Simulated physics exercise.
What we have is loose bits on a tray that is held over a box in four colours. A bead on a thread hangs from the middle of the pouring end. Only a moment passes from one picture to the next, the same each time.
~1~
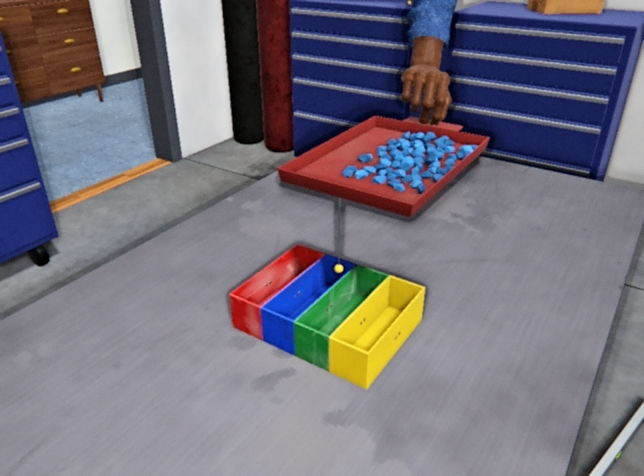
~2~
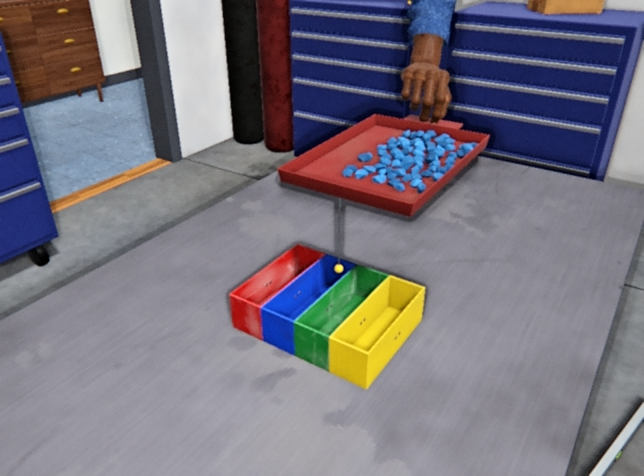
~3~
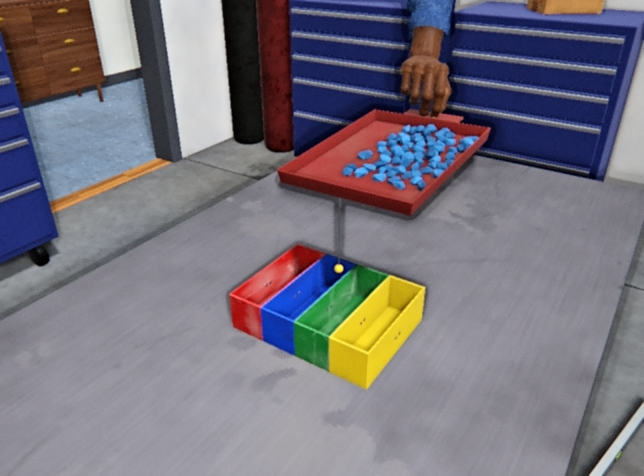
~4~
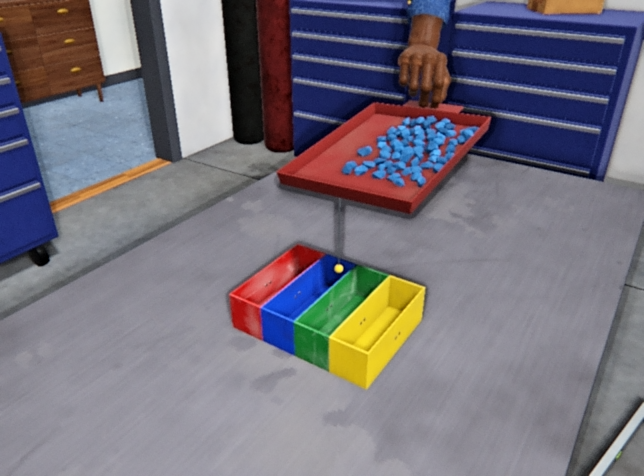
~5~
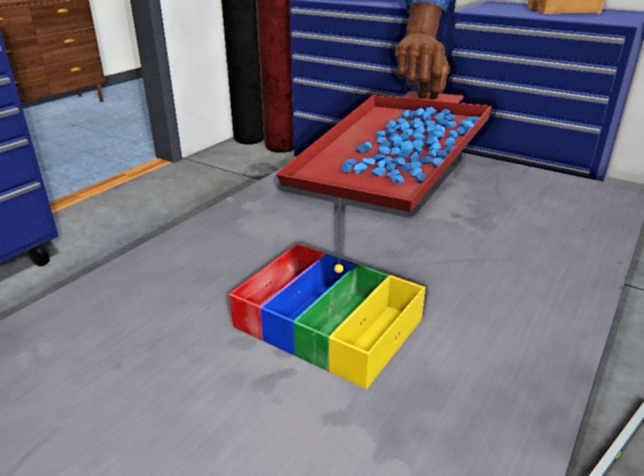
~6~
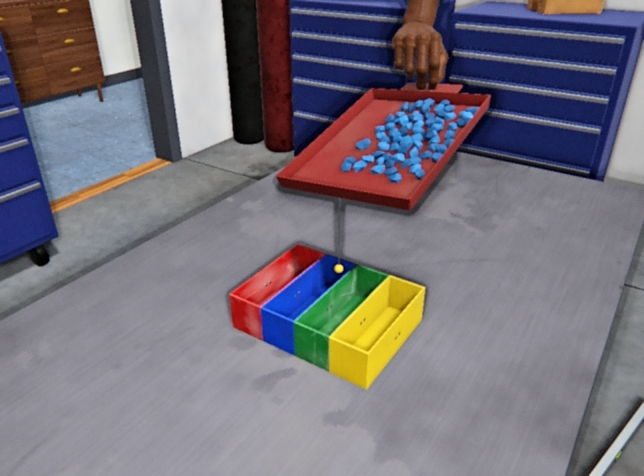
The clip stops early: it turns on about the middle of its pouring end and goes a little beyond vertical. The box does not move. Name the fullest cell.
It favours the red compartment.
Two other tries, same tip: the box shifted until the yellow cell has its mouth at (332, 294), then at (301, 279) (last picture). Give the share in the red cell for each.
About 10 and 0 per cent.
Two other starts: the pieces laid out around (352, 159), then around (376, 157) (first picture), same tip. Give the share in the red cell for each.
Near 60 % and 60 %.
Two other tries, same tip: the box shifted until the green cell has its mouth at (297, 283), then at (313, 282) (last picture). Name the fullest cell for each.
One: That blue cell. Two: The blue one.
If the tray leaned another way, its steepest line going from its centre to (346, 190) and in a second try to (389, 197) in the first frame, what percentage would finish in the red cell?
In turn 20 and 0 in a hundred.
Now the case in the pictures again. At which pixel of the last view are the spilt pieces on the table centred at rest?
Near (210, 277).
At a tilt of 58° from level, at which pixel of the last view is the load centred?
Roughly at (309, 175).
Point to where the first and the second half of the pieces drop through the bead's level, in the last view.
Early half (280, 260), late half (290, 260).
Soon, tray tipped steeply; nearly all on the tray; a stray few in the red cell; a small part falling or outside the box.
A while on, tray tipped right over; about half on the tray; about a quarter in the red cell; a small part in the blue cell; about a quarter falling or outside the box.
Towards the end, tray tipped past a quarter turn; about half in the red cell; about a quarter in the blue cell; about a quarter falling or outside the box.
Finally, tray tipped past a quarter turn; about half in the red cell; about a quarter in the blue cell; none in the yellow cell; none in the green cell; about a quarter outside the box.
